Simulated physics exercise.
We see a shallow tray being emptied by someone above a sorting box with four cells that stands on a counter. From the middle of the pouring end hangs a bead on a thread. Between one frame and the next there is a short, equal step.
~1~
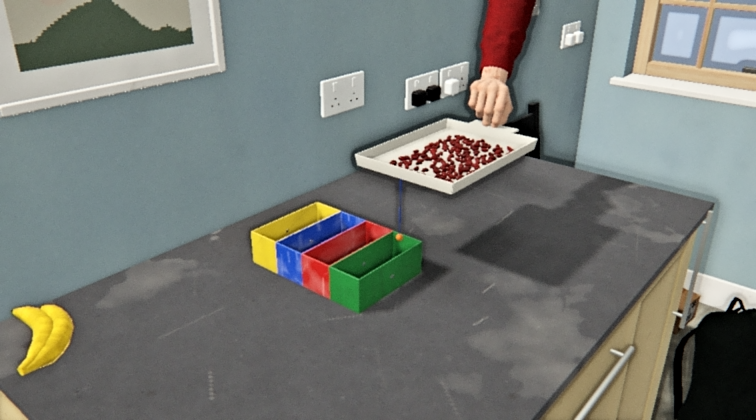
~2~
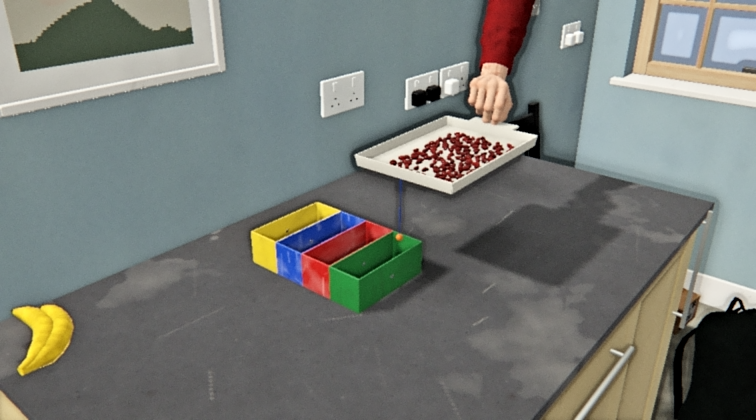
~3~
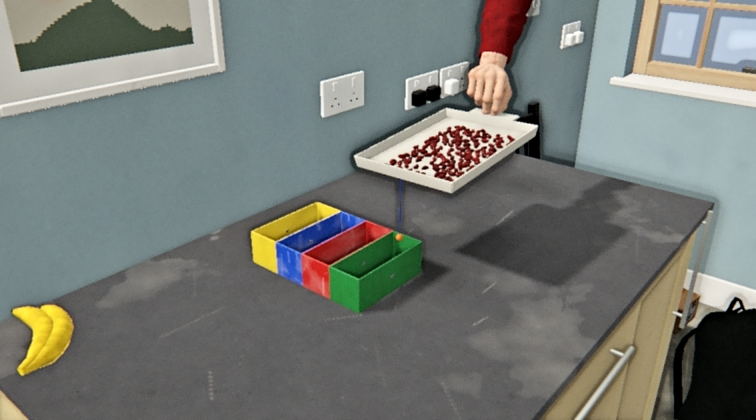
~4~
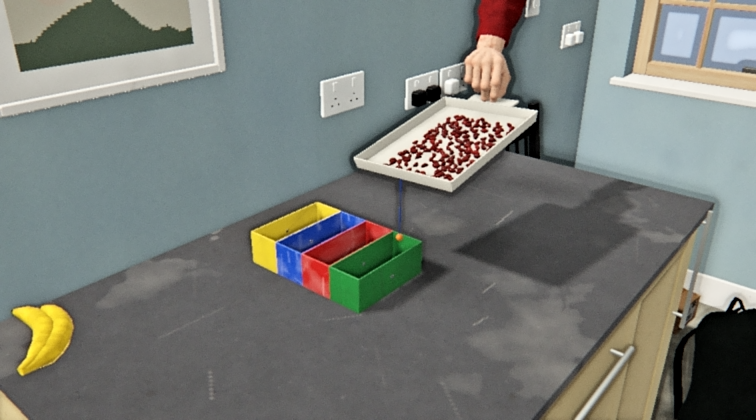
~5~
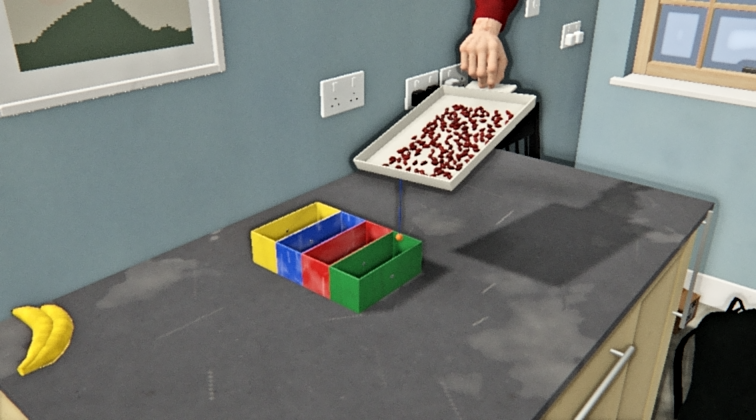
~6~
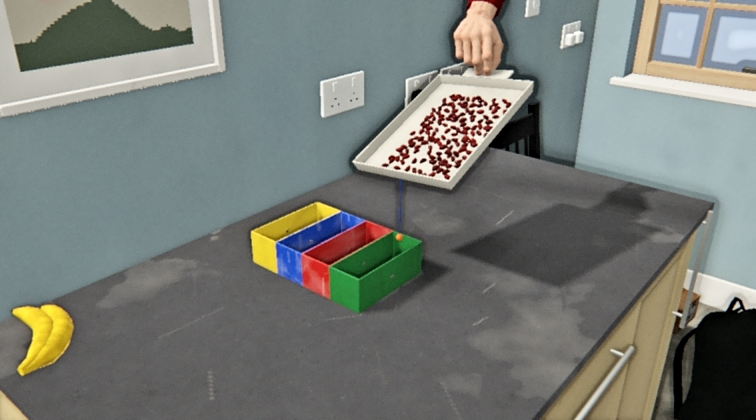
A hand gradually tilts a shallow tray of red beans above a four-coloured sorting box.
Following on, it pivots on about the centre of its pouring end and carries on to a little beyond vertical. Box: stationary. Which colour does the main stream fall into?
The red cell.
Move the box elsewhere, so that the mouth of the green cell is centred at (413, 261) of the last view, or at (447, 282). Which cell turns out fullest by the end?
That blue cell; the yellow cell.
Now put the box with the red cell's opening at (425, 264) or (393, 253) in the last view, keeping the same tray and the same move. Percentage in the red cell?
First 10 per cent, second 30 per cent.
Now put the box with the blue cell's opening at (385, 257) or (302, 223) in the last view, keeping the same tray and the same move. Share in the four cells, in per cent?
You'd see around 80 per cent and then around 60 per cent.
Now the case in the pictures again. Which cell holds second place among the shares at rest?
The answer would be green.
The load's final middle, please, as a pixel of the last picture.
(349, 279).
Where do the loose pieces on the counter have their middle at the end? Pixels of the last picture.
Centre: Roughly (375, 322).
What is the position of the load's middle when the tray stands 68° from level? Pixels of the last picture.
The centre of the load shows up near (393, 159) in the last view.
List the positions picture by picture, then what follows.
Corners of the pouring end near (358, 154) and (452, 183), level; middle of the load near (451, 156), kidney beans; bead on its thread near (400, 237); yellow cell near (265, 249); blue cell near (289, 261); red cell near (316, 273); green cell near (344, 286), in the first picture.
Corners of the pouring end near (358, 155) and (452, 182), level; middle of the load near (451, 154), in the second picture.
Corners of the pouring end near (357, 156) and (452, 182), tipped barely, lowest at the left corner; middle of the load near (451, 150), in the third picture.
Corners of the pouring end near (356, 157) and (451, 181), tipped a little, lowest at the left corner; middle of the load near (451, 143), in the fourth picture.
Corners of the pouring end near (356, 159) and (449, 180), tipped clearly, lowest at the left corner; middle of the load near (450, 137), in the fifth picture.
Corners of the pouring end near (355, 161) and (448, 180), tipped clearly, lowest at the left corner; middle of the load near (448, 131); yellow cell near (265, 249); blue cell near (289, 261); red cell near (316, 273); green cell near (344, 286), in the sixth picture.
Shortly afterwards, tray tipped steeply; all but a few on the tray; a little falling or outside the box.
Next, tray tipped past a quarter turn; near half on the tray; near a quarter in the red cell; a little in the green cell; only a few in the blue cell; only a few in the yellow cell; a little falling or outside the box.
Some moments later, tray tipped past a quarter turn; near half in the red cell; near a quarter in the green cell; a little in the blue cell; only a few in the yellow cell; near a quarter falling or outside the box.
In the end, tray tipped past a quarter turn; near half in the red cell; near a quarter in the green cell; a little in the blue cell; only a few in the yellow cell; near a quarter outside the box.
